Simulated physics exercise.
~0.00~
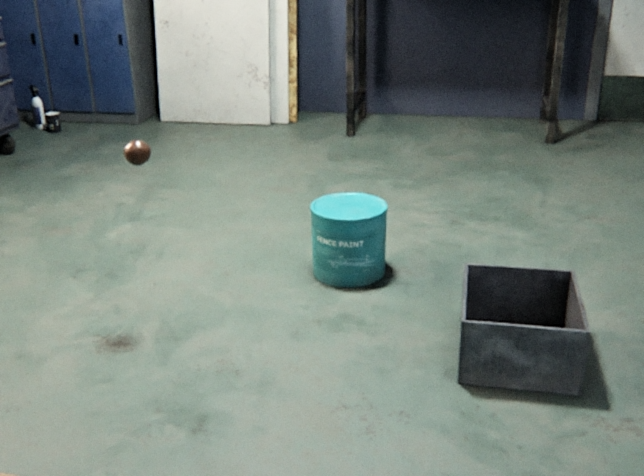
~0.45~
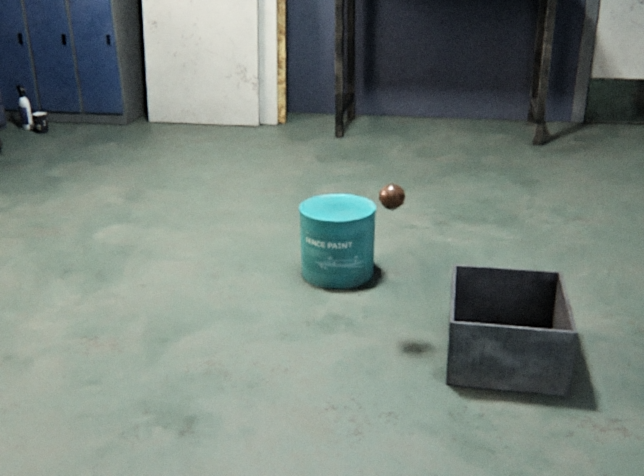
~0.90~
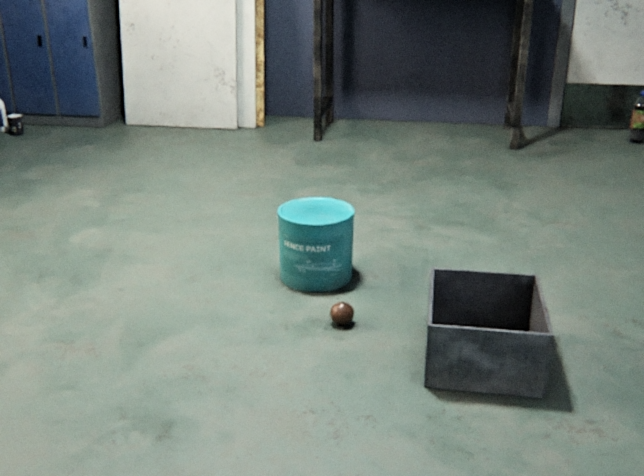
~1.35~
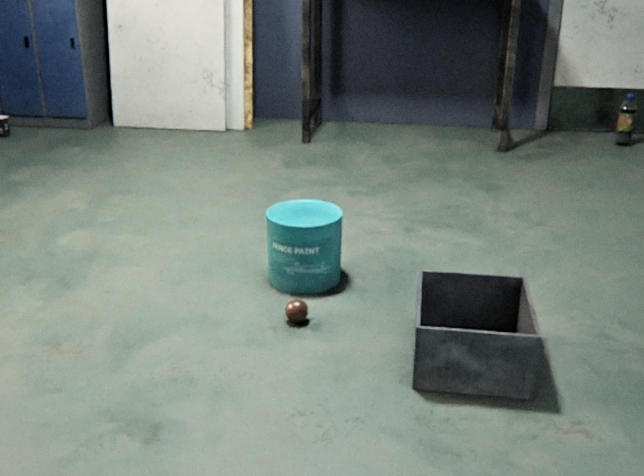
On a worn green floor in a room with blue lockers, a small brown ball flies right past a turquoise paint pail toward an open dark box, then drops short and moves left, ending on the floor in front of the pail, outside the empty box.
